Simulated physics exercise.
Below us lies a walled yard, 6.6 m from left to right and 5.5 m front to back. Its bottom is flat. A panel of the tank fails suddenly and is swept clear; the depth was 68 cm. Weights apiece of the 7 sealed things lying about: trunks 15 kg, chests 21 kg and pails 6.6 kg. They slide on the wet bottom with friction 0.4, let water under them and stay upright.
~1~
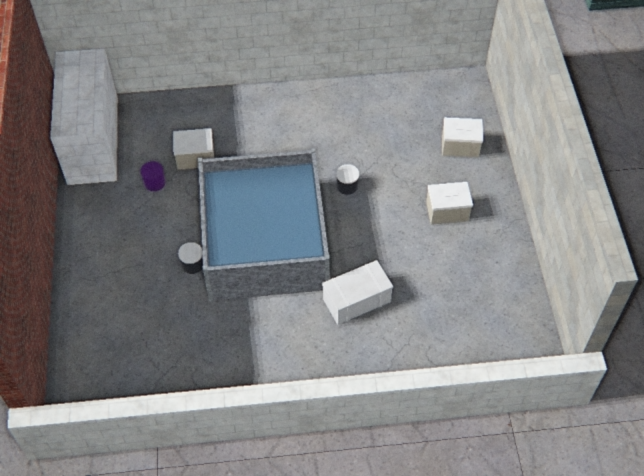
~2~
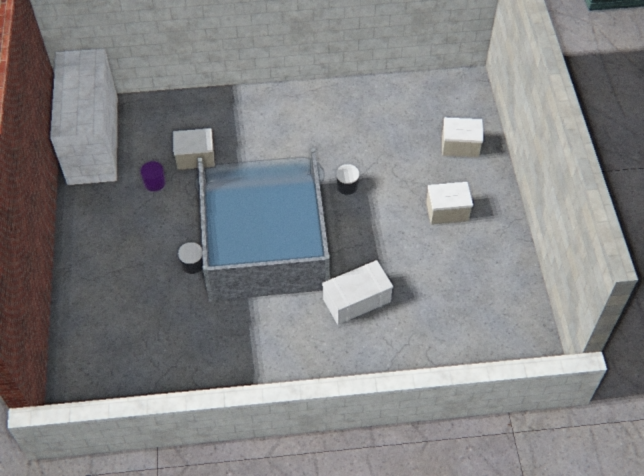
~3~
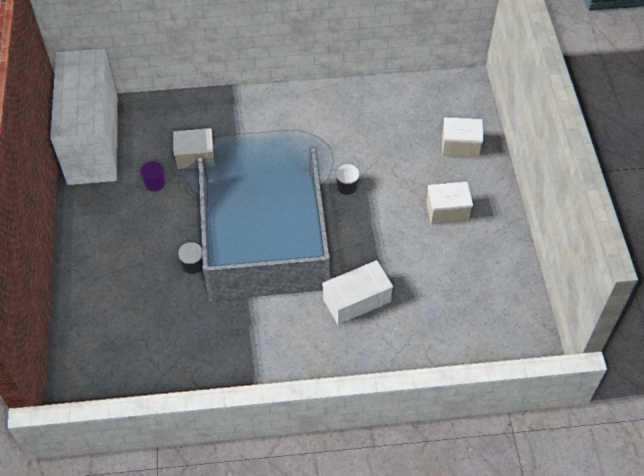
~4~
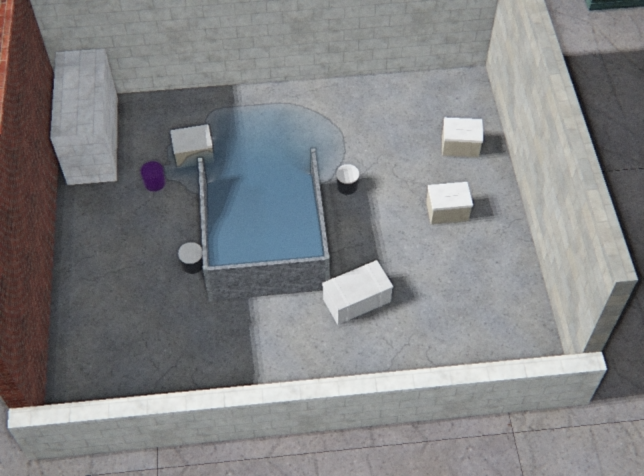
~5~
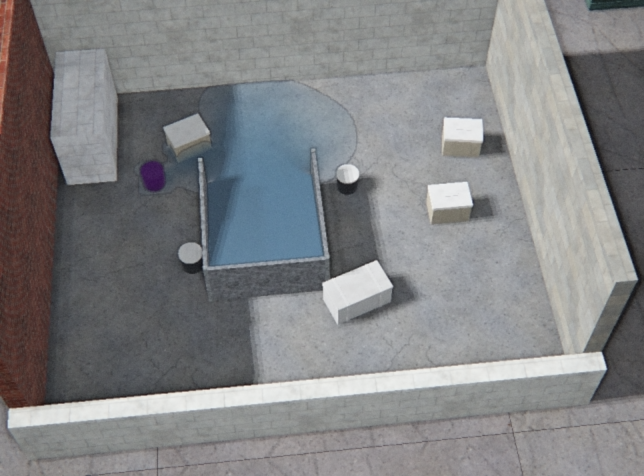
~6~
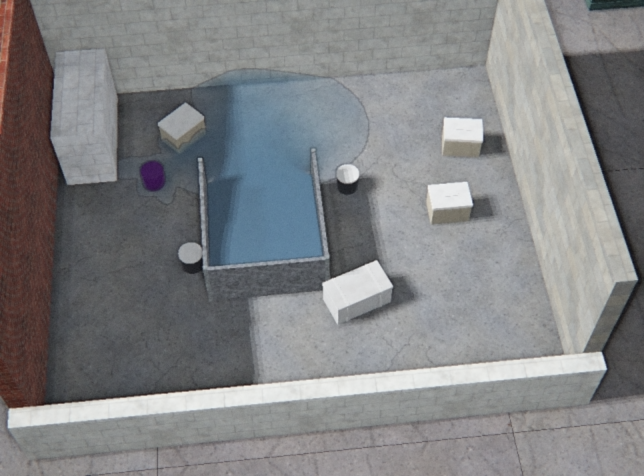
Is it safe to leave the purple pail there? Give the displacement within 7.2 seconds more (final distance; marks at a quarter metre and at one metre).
The purple pail gets carried off.
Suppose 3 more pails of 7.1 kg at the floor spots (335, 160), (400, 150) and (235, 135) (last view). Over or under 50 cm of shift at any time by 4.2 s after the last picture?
In turn: Short of it, less, more.
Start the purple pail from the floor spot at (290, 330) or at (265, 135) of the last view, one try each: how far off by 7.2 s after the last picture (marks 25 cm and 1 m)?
In turn: It barely shifts; it gets carried off.
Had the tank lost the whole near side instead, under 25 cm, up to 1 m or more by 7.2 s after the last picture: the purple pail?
Then the purple pail travels far.
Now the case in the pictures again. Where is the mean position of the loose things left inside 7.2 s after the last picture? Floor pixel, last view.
Near (319, 282).
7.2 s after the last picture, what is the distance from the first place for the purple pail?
Roughly 300 cm.
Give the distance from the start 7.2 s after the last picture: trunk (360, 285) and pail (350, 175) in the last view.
In turn: 20 cm, 0 cm.
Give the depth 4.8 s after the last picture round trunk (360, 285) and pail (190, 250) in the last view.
About 1 and 5 cm.
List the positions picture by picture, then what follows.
The first frame shows the purple pail at (152, 170), on the bottom; water covers 2.5 m2; 0 of 7 have shifted.
The second frame shows the purple pail at (152, 170) rests on the ground; water covers 3.4 m2; 0 of 7 have shifted.
The third frame shows the purple pail at (152, 170) rests on the ground; 4.4 m2 under water; 0 of 7 have shifted.
The fourth frame shows the purple pail at (152, 170), on the bottom; water covers 5.8 m2; 1 of 7 have shifted.
The fifth frame shows the purple pail at (152, 170) rests on the ground; 7.3 m2 under water; 1 of 7 have shifted.
The sixth frame shows the purple pail at (152, 170), on the bottom; 8.3 m2 under water; 1 of 7 have shifted.
Then, 0.9 s after the last picture the purple pail is near (152, 170), 0.0 m from its start, aground; 1 afloat.
Then, 2.8 s after the last picture the purple pail is near (192, 241), 1.4 m from its start, aground; 0 afloat.
Then, 4.8 s after the last picture the purple pail is near (175, 346), 2.9 m from its start, aground; 0 afloat.
Then, 7.2 s after the last picture the purple pail is near (219, 337), 2.9 m from its start, aground; 1 afloat.
